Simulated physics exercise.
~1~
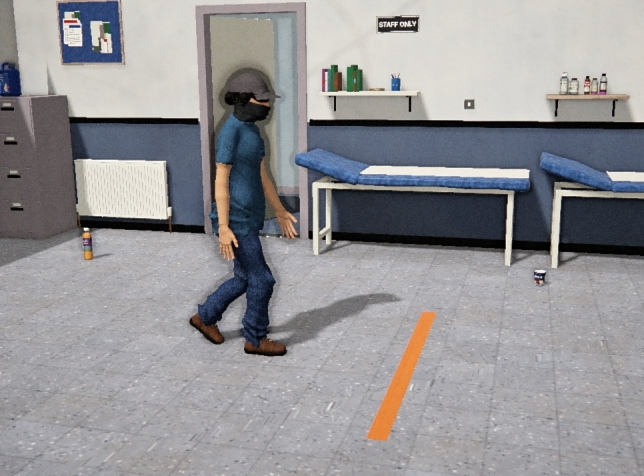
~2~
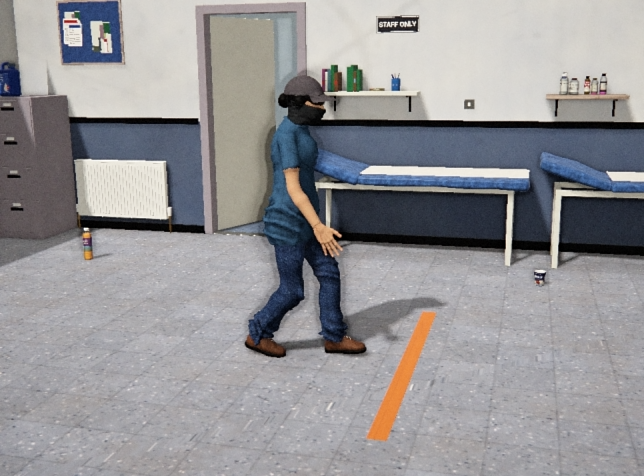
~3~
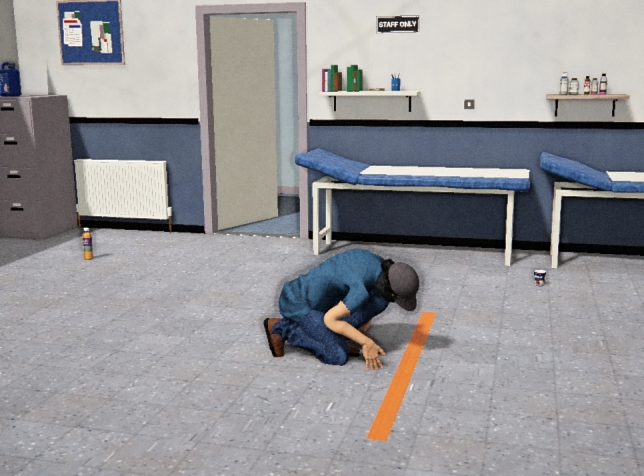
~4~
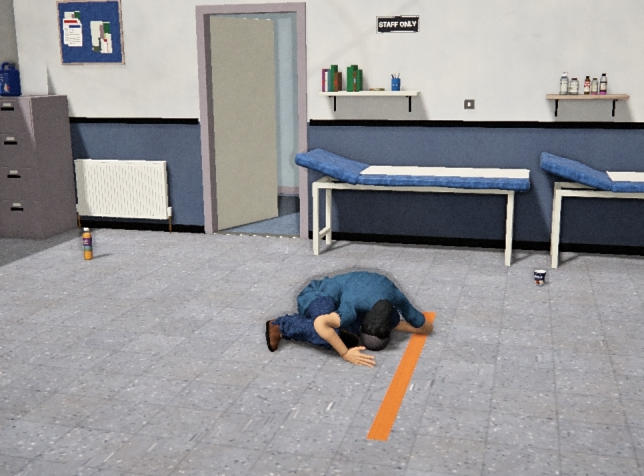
A person in a cap walks right, drops to their knees and bows beside orange tape.
